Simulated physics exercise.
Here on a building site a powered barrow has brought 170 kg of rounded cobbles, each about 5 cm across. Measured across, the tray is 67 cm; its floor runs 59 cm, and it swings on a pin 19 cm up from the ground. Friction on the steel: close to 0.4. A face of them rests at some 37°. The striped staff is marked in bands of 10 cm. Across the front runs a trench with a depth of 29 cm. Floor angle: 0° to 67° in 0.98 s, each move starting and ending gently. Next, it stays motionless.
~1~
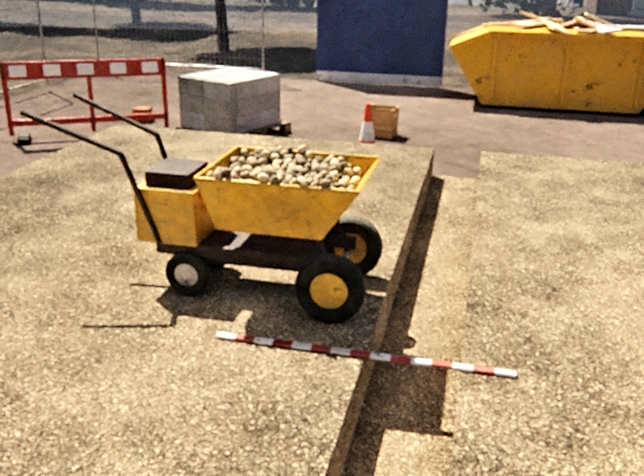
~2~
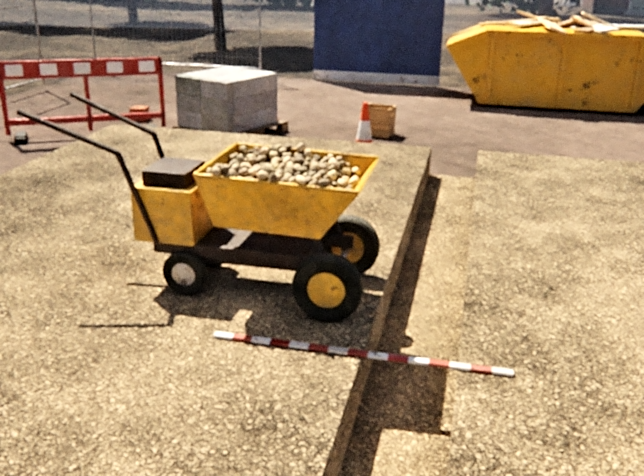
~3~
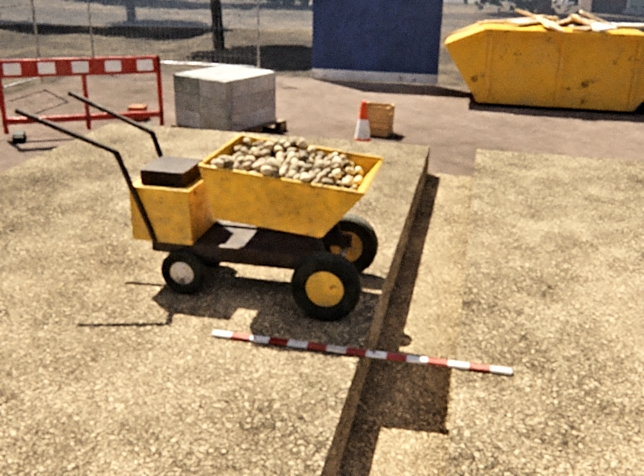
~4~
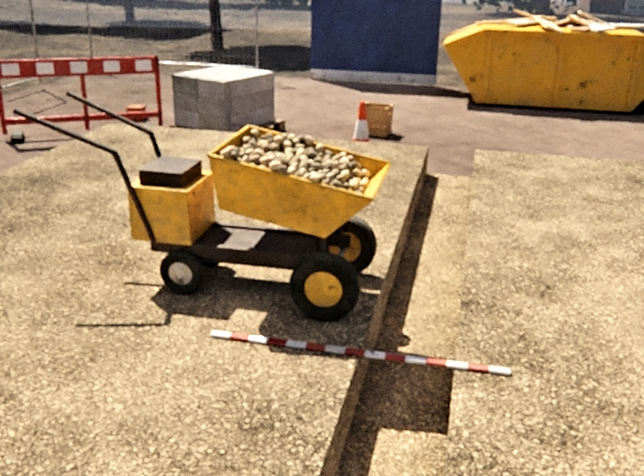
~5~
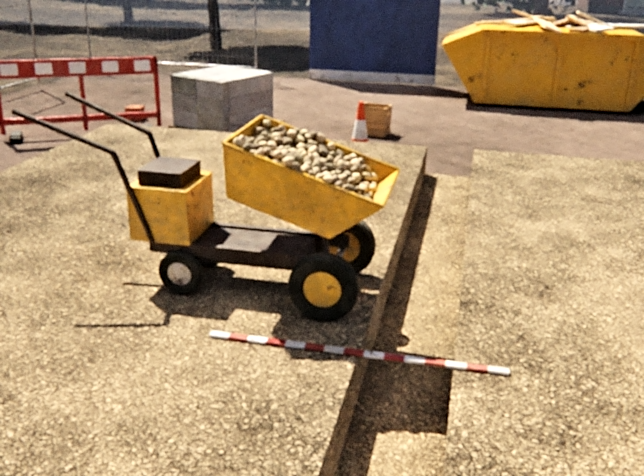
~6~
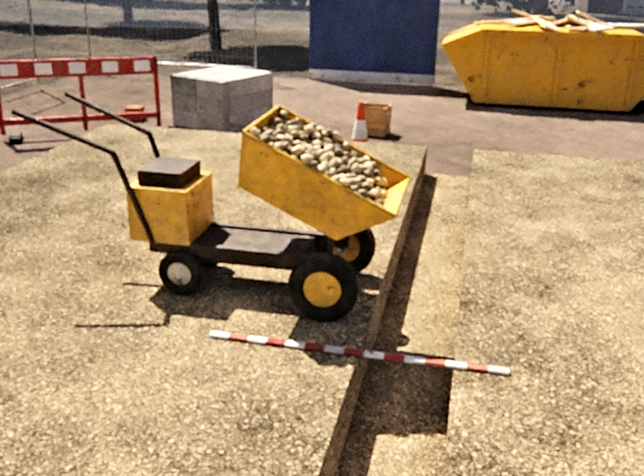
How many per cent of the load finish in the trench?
About 40 per cent.
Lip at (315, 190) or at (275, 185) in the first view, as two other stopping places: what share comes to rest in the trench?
It comes to about 75 and 90 in a hundred.
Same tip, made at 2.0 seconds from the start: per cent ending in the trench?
Near 50 per cent.
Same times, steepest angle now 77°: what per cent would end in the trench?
In that case some 35 per cent.
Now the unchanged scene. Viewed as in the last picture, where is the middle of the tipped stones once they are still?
Centre estimate: Around (480, 306).
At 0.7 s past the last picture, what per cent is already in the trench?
By that moment, roughly 5 per cent of the load.
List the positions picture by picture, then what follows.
The tray is at 0°, its lip at (359, 193); the top of the load is at (284, 154), in the first frame.
Lip at (358, 193), floor tilted 1°, highest stones at (283, 152), in the second frame.
Lip at (364, 194), floor tilted 5°, highest stones at (279, 145), in the third frame.
The tray is at 11°, its lip at (373, 199); the top of the load is at (271, 139), in the fourth frame.
The tray is at 18°, its lip at (383, 207); the top of the load is at (269, 133), in the fifth frame.
The tray is at 25°, its lip at (396, 217); the top of the load is at (286, 125), in the sixth frame.
Then, 0.3 s after the last picture the floor is at 57°, 100 % in the tray; the foremost stones are at (429, 234).
Then, 0.7 s after the last picture the floor is at 67°, 66 % in the tray, 7 % in the trench, 27 % past the trench; the foremost stones are at (517, 321).
Then, 1.0 s after the last picture the floor is at 67°, 33 % in the tray, 11 % in the trench, 56 % past the trench; the foremost stones are at (633, 316).
Then, 3.0 s after the last picture the floor is at 67°, 5 % in the tray, 40 % in the trench, 56 % past the trench; the foremost stones are past the picture's edge.
